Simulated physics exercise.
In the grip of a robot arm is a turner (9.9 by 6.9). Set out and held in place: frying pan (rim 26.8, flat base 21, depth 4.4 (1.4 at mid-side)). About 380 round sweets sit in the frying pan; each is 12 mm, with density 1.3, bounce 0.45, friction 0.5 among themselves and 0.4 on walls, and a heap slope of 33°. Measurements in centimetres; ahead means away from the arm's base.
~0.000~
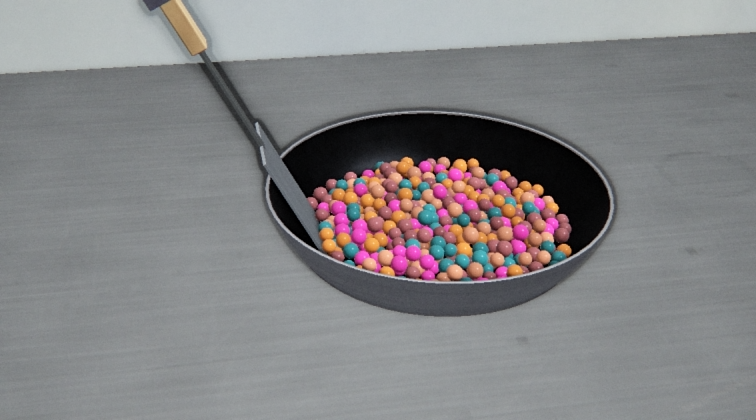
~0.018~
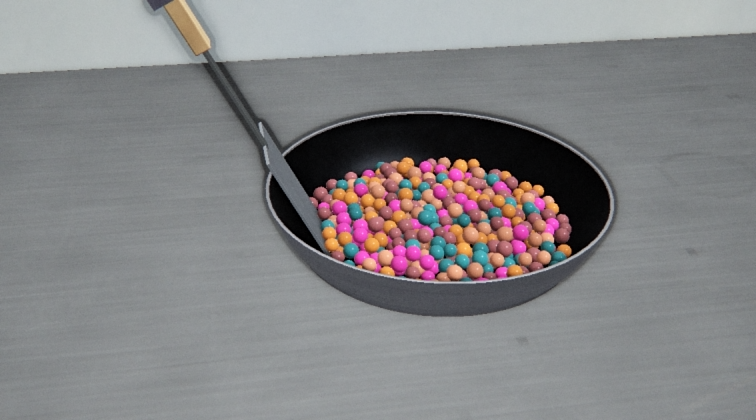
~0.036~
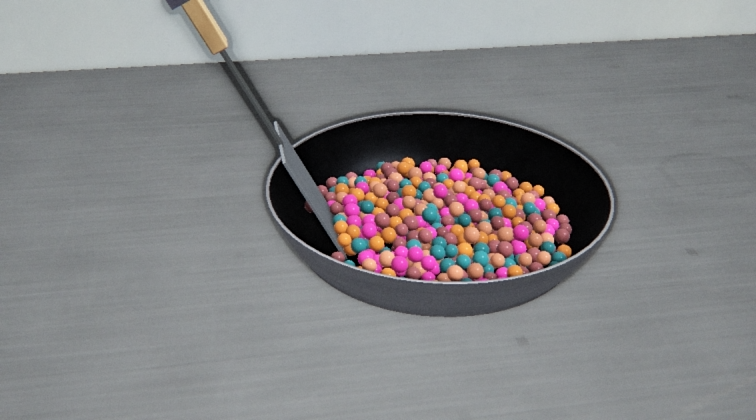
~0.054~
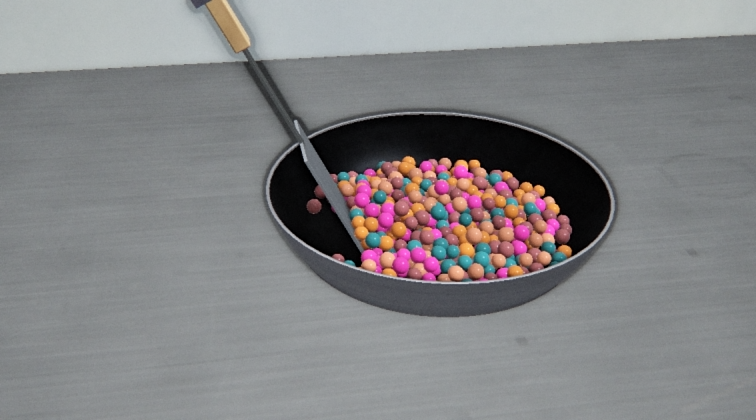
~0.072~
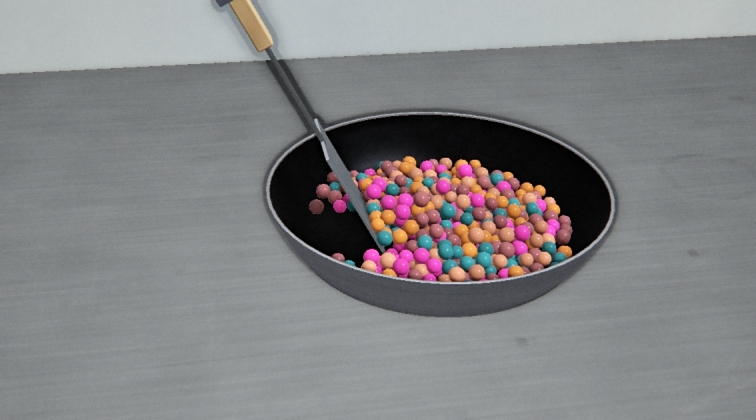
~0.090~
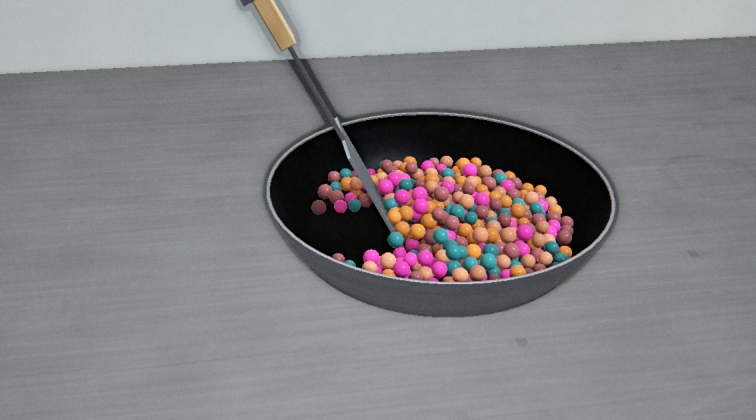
At first, a turner with a wooden-toned handle rests inside the left edge of a black frying pan filled with round orange, pink, teal and brown sweets. The turner then slides steadily right, pushing sweets ahead of its blade and baring dark pan behind it, while a few stay at the left.
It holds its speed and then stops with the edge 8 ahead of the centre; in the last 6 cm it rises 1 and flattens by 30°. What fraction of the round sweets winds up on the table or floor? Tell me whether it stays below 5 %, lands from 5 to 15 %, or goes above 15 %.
It stays below 5 %.
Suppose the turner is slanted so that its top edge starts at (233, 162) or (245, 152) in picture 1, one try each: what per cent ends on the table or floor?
Close to 0 and 5 percent respectively.
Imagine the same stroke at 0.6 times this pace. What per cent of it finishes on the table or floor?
0 %.
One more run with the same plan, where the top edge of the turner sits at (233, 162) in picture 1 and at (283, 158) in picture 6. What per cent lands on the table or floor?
Near 0 in a hundred.
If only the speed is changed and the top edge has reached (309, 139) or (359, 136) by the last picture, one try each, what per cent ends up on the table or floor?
0 % and 5 %.
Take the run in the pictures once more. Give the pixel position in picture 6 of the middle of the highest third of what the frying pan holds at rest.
Look near (548, 191).
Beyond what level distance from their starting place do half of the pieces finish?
About 3 cm.
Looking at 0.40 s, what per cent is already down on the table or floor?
Roughly 2 percent.
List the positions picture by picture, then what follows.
In the first frame, turner top edge at (260, 143), sloping 63°; upper third of the load around (435, 214), from x 310 to 565, top at y 165; 382 in the frying pan.
In the second frame, turner top edge at (264, 142), sloping 63°; upper third of the load around (432, 213), from x 310 to 565, top at y 165.
In the third frame, turner top edge at (279, 141), sloping 63°; upper third of the load around (428, 211), from x 310 to 565, top at y 165.
In the fourth frame, turner top edge at (300, 140), sloping 63°; upper third of the load around (429, 207), from x 315 to 565, top at y 165.
In the fifth frame, turner top edge at (321, 138), sloping 63°; upper third of the load around (427, 207), from x 315 to 565, top at y 165.
In the sixth frame, turner top edge at (342, 137), sloping 63°; upper third of the load around (438, 202), from x 320 to 565, top at y 165; 382 in the frying pan.
By 0.13 s, sloping 63°, highest piece 6 above the table; 382 in the frying pan.
By 0.18 s, sloping 51°, highest piece 5 above the table; 382 in the frying pan.
By 0.40 s, sloping 33°, highest piece 5 above the table; 371 in the frying pan, 10 on the table or floor, 1 on the blade or in flight.
By 1.45 s, sloping 33°, highest piece 5 above the table; 371 in the frying pan, 11 on the table or floor.
Final count, 371 in the frying pan, 11 on the table or floor. That is 3 % on the table or floor.
